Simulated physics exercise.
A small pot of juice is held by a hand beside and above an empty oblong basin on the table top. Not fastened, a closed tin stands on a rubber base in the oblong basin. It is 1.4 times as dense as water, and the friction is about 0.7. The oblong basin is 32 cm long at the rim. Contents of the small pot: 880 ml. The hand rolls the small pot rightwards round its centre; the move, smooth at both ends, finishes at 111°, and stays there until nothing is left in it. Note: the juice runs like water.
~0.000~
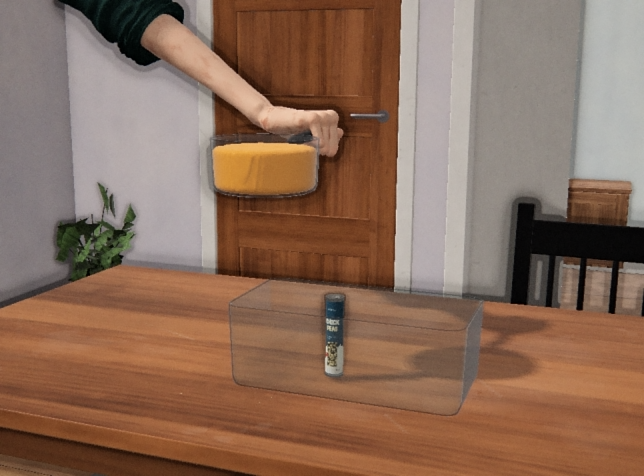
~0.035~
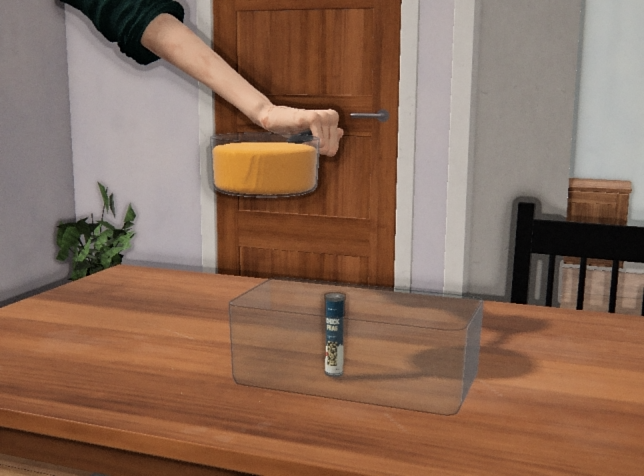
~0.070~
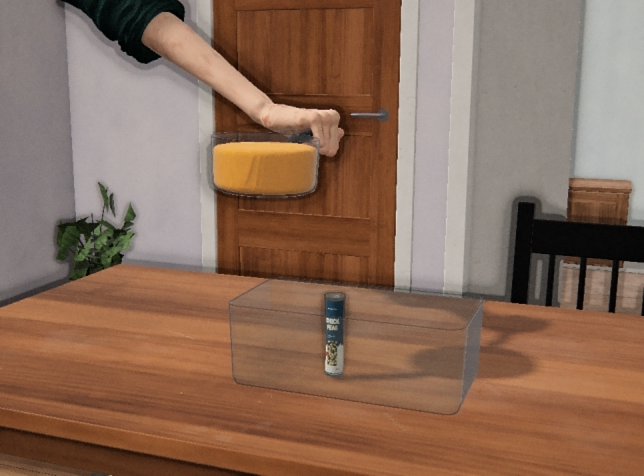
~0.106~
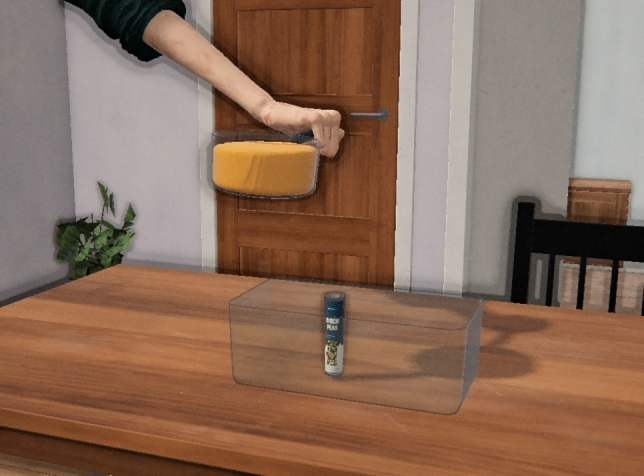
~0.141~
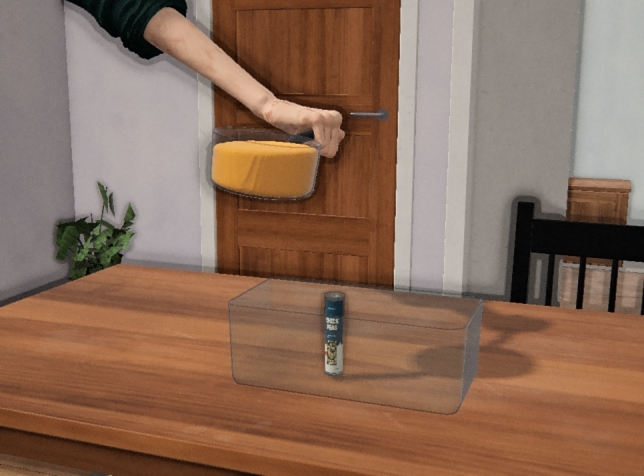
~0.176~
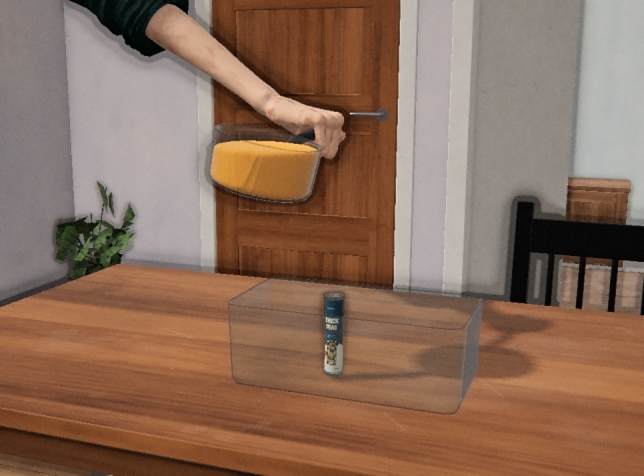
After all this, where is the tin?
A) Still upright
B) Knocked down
The answer is A.
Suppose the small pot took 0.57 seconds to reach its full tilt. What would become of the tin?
In that case the tin does not tip.
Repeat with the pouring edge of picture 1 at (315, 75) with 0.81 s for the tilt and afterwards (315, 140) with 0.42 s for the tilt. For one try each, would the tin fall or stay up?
Run one: It tumbles. Run two: It tumbles.
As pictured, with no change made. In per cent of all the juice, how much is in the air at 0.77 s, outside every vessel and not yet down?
Around 10 percent of it is airborne.
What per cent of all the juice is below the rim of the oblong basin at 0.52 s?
Around 8 percent.
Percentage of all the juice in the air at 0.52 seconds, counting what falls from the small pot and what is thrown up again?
Around 46 in a hundred.
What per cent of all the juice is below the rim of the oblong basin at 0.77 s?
Roughly 84 %.
Then, 0.52 s in, the tilt is 79° and 46 per cent is still to pour; the tin stands where it began.
Then, 0.77 s in, the tilt is 110° and 6 per cent is still to pour; the tin stands where it began.
Then, 1.03 s in, the tilt is 111° and 0 per cent is still to pour; the tin stands where it began.
Then, 1.31 s in, the tilt is 111° and 0 per cent is still to pour; the tin stands where it began.
Finally, the tin stands where it began.
